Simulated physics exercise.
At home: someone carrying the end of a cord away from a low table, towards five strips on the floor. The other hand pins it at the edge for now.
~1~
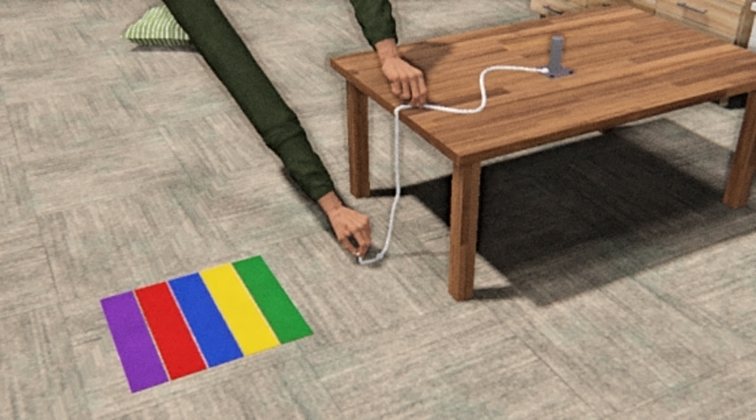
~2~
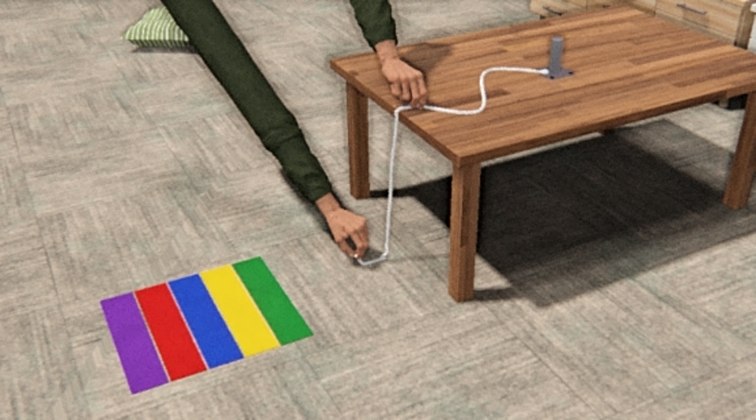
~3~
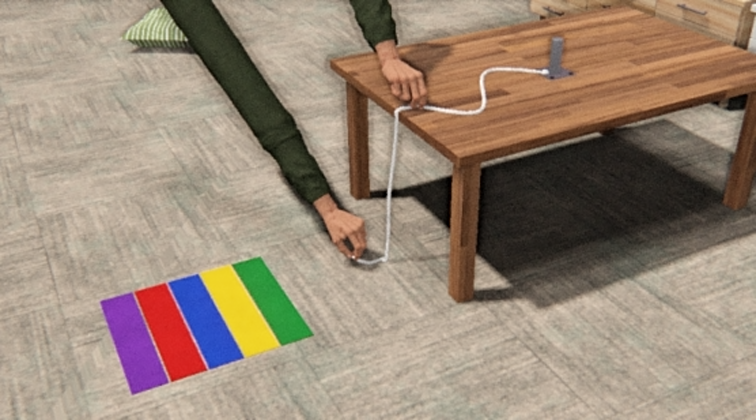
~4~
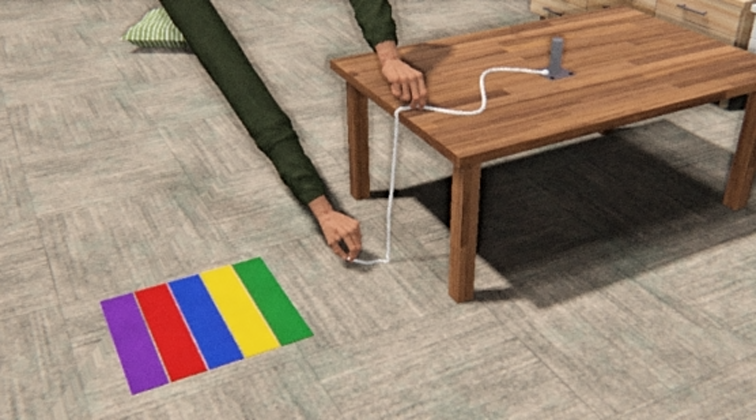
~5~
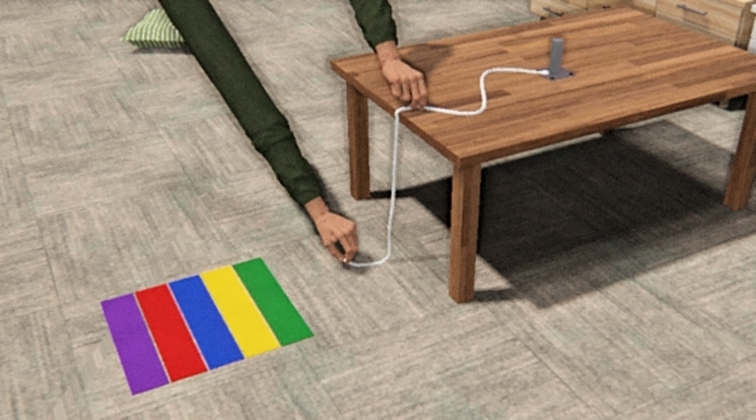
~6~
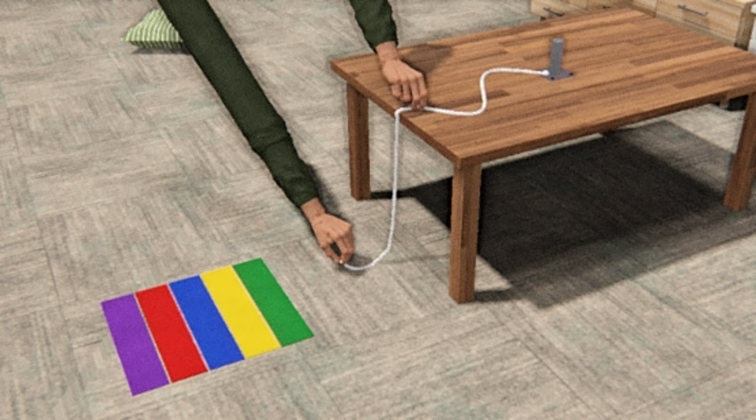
A hand slowly drawing a white cord's end slightly left near coloured floor strips, another hand pinning it at a wooden table's edge.
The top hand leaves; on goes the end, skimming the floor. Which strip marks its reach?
It halts on the red strip.
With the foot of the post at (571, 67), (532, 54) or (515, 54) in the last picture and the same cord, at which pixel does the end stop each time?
Try by try, around (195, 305), (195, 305) and (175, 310).
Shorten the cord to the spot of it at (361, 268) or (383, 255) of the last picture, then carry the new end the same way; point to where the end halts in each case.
About (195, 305) and (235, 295).
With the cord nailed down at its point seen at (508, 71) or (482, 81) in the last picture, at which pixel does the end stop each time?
The places are (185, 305) and (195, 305).
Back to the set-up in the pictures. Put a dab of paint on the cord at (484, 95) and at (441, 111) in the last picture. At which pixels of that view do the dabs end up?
About (446, 99), and the other about (376, 132).
Soon after, end near (232, 294); over yellow.
After that, end near (190, 306); over blue.
At the stop, end near (165, 313); over red. Over red.
